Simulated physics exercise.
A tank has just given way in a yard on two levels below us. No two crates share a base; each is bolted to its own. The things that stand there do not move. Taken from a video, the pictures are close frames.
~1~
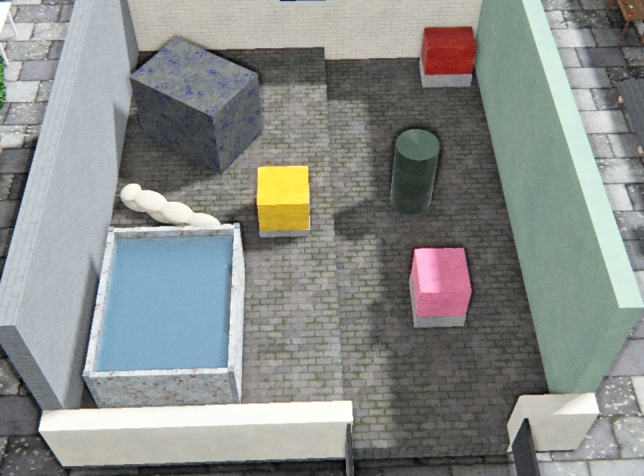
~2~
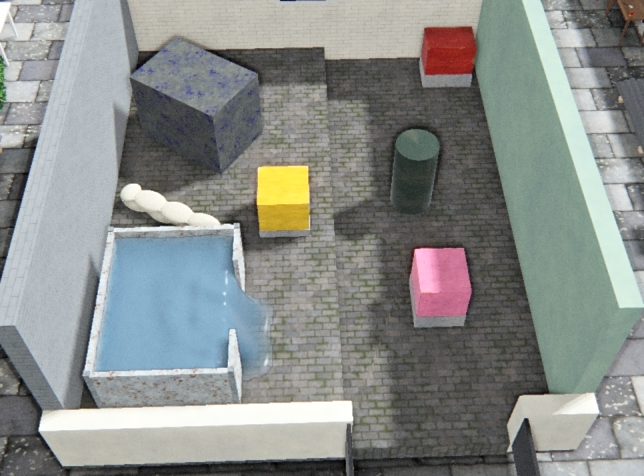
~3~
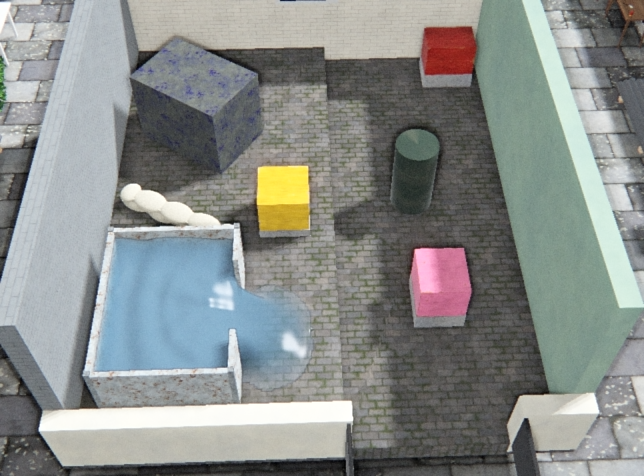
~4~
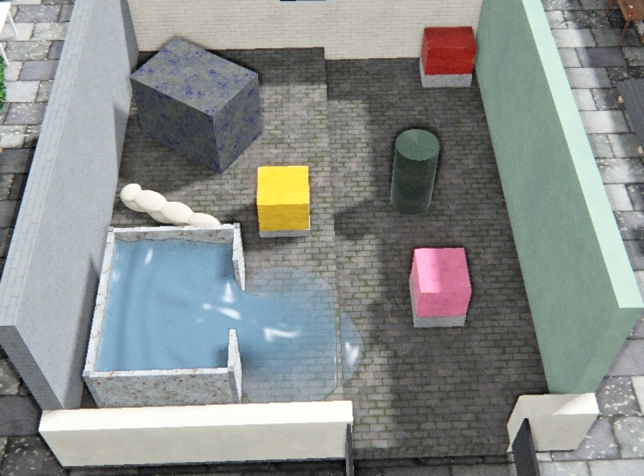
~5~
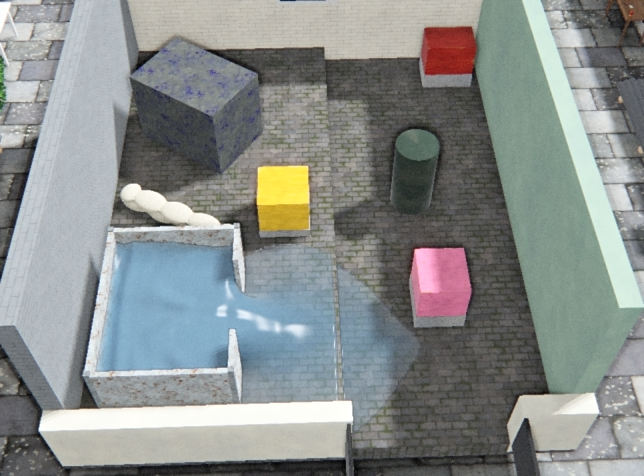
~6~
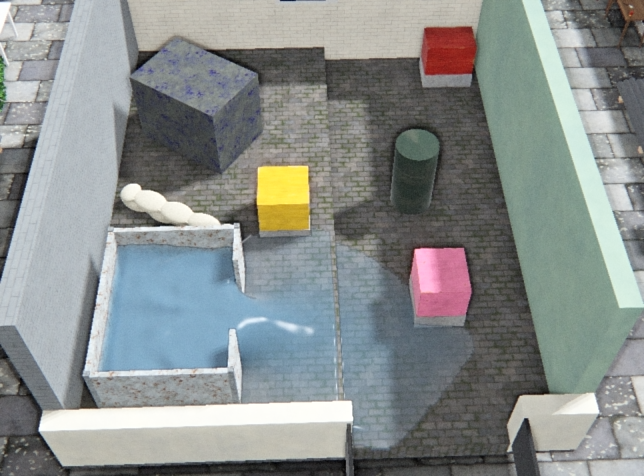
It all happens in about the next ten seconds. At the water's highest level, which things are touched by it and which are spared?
My prediction: The red crate comes through untouched; the yellow crate comes through untouched; the pink crate comes through with water on it.
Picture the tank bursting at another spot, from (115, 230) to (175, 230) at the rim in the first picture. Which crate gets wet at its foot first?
My pick is the yellow one.
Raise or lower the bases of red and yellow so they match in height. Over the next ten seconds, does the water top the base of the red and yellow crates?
Red crate: Is reached; yellow crate: Stays clear.
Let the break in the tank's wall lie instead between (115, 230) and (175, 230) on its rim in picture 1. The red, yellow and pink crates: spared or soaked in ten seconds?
Red stays untouched, yellow gets drenched, pink stays untouched.
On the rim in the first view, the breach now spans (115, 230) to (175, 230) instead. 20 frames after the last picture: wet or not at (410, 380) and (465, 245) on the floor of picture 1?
Note, points in order: Unreached; unreached.
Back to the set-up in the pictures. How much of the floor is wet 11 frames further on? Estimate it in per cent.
Around 40 percent of it.
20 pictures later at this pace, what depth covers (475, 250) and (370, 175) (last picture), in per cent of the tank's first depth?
Respectively, around 14 and 2 percent.
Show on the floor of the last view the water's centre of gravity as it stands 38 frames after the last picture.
Somewhere around (361, 250) in the last view.
A moment on, water covers 35 % of the floor; the red crate not reached, the yellow crate water round its plinth, the pink crate water round its plinth.
Next, water covers 40 % of the floor; the red crate not reached, the yellow crate water round its plinth, the pink crate water round its plinth.
Then, water covers 55 % of the floor; the red crate water round its plinth, the yellow crate water round its plinth, the pink crate water round its plinth.
Later, water covers 60 % of the floor; the red crate water round its plinth, the yellow crate water round its plinth, the pink crate water round its plinth.
In the end, water covers 60 % of the floor; the red crate stayed above the water, the yellow crate stayed above the water, the pink crate was topped.
